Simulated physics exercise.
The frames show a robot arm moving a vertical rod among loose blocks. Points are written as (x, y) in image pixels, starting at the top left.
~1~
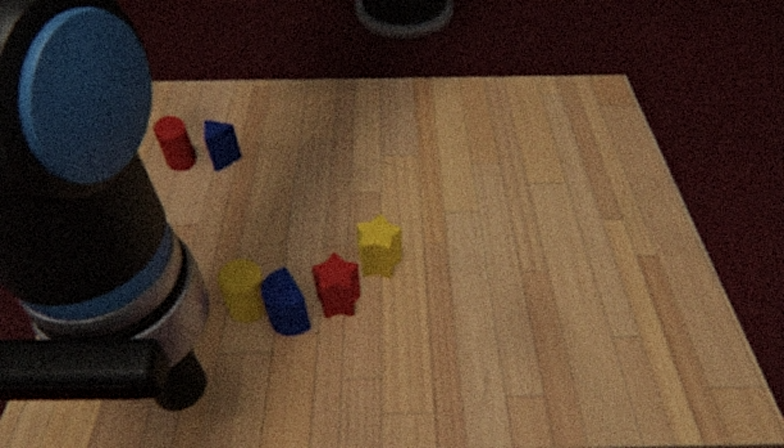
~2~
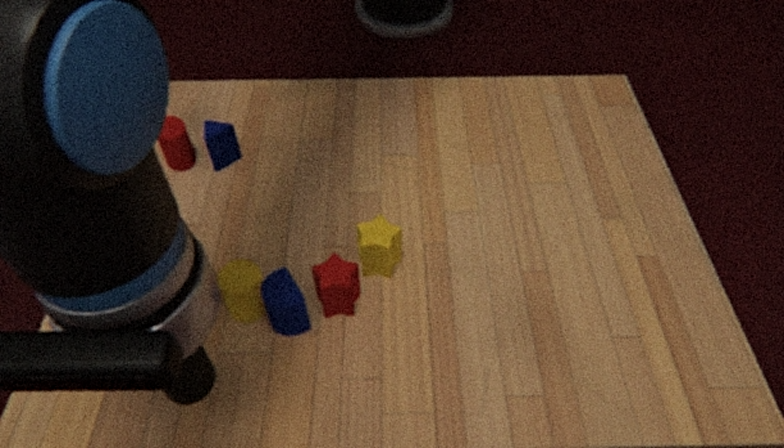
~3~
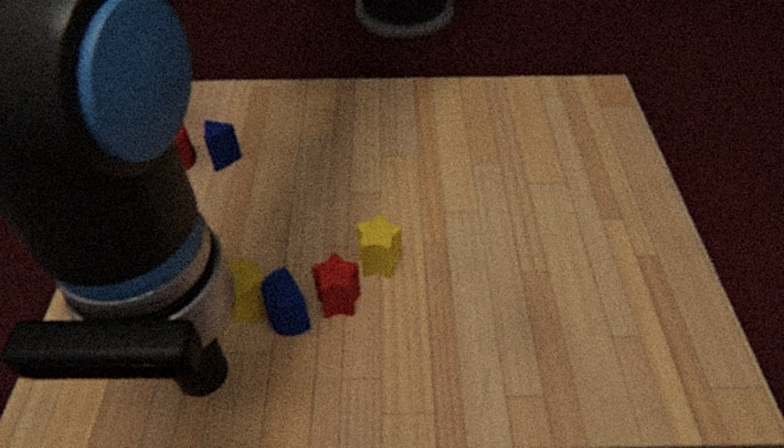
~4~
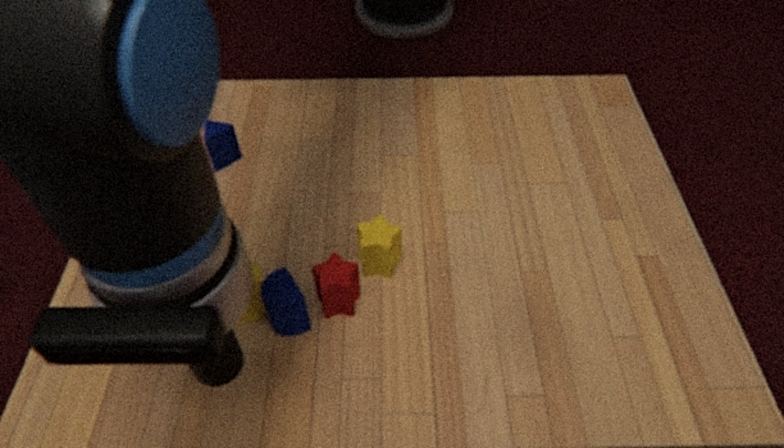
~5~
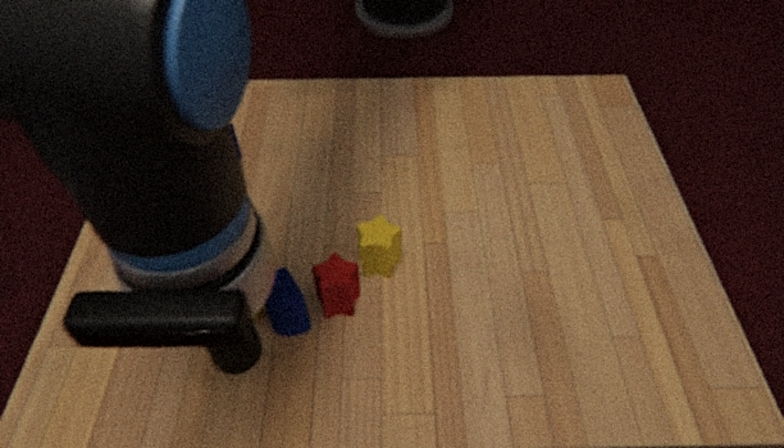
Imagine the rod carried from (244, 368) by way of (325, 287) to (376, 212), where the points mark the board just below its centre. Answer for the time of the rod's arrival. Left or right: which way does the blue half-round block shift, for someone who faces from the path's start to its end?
It slides leftward.
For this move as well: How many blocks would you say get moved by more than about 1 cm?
My forecast: 3 or more.
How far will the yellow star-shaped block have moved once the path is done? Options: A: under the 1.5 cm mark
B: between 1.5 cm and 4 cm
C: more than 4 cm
My answer is option B.
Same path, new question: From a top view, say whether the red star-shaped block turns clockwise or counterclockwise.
Looking down, my answer is that the red star-shaped block rotates clockwise.
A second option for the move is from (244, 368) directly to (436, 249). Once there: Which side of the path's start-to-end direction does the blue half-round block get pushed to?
Facing the way the path runs, start to end, you'll find the blue half-round block has shifted left.
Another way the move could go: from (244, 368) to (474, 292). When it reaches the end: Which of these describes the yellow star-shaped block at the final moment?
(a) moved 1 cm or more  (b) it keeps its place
It's b.
The first path, step by step. One third of the way, rod (301, 297); blue half-round block (318, 250); red star-shaped block (356, 258), turned 15° clockwise.
Two thirds of the way, rod (342, 242); blue half-round block (356, 199), turned 25° clockwise; red star-shaped block (375, 241), turned 120° clockwise; yellow star-shaped block (412, 225), turned 55° anticlockwise.
At the end, rod (376, 195); yellow disc not moved; blue half-round block (376, 154), turned 15° anticlockwise; red star-shaped block (375, 238), turned 140° clockwise; yellow star-shaped block (413, 226), turned 65° anticlockwise.
